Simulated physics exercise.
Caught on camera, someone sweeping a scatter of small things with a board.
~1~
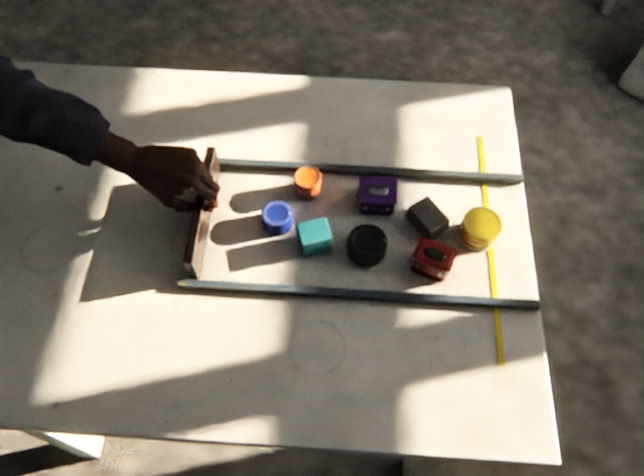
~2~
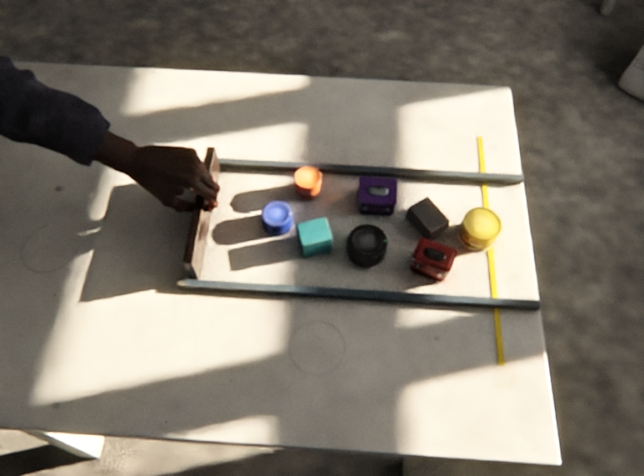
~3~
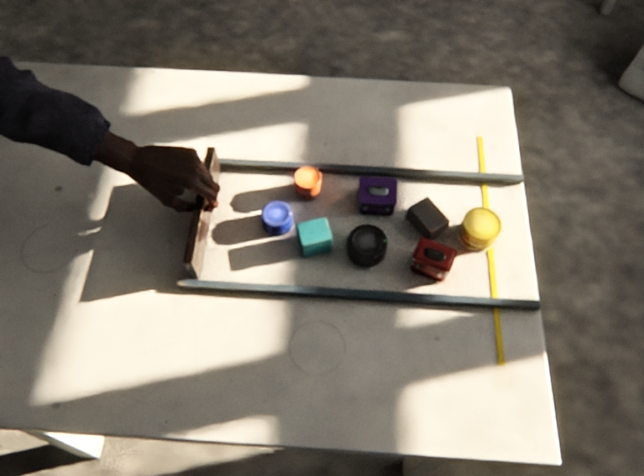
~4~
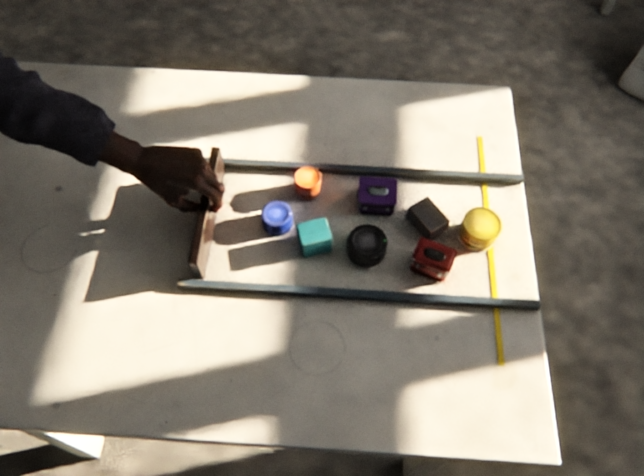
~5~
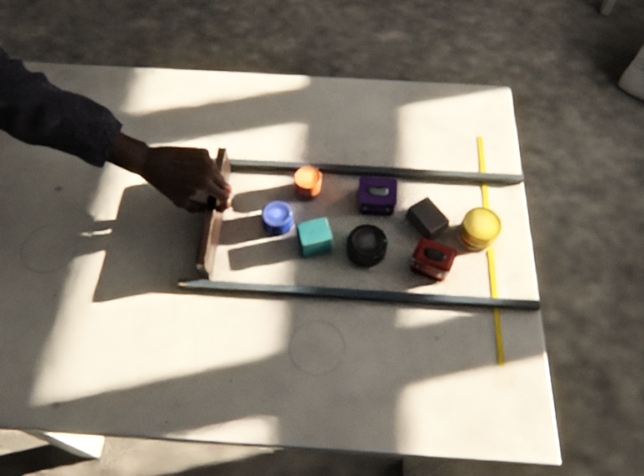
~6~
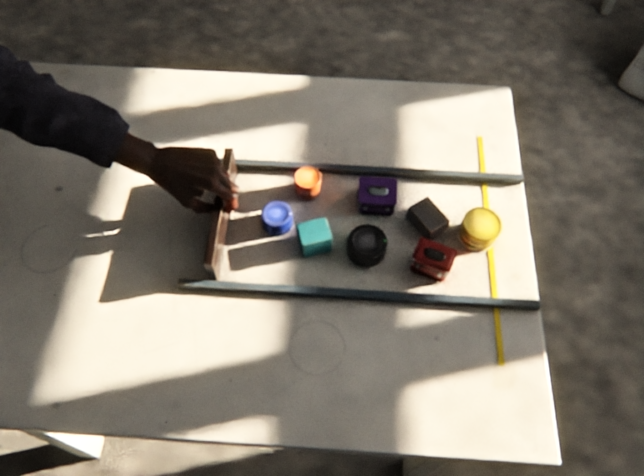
The video shows a hand holding a wooden board between two rails on a table, behind scattered small objects including pots, lids and blocks. The hand stays still briefly, then slides the board slightly right, while the objects remain in place.
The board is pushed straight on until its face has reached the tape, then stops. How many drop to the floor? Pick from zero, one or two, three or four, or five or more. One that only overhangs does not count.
The number that fall off is three or four.
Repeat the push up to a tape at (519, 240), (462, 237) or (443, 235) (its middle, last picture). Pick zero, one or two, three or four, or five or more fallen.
The falls would be five or more; one or two; either one or two.
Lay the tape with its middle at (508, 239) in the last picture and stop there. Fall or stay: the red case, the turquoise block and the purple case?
The red case goes over; the turquoise block holds on; the purple case tumbles off.
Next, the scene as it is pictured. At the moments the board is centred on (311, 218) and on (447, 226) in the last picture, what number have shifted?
First 3, then 8.
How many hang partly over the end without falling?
That would be 1.
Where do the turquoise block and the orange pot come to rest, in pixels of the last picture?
The turquoise block at (510, 256), the orange pot at (501, 187).
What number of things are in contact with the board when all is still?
3 of them.
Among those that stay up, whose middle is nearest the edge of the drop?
Foremost is the purple case.
A little later, none off yet; yellow pot at rest near (479, 230); red case at rest near (433, 260); grey block at rest near (428, 219).
When it is over, the number that fall off is three or four; down, black lid, grey block, red case and yellow pot.
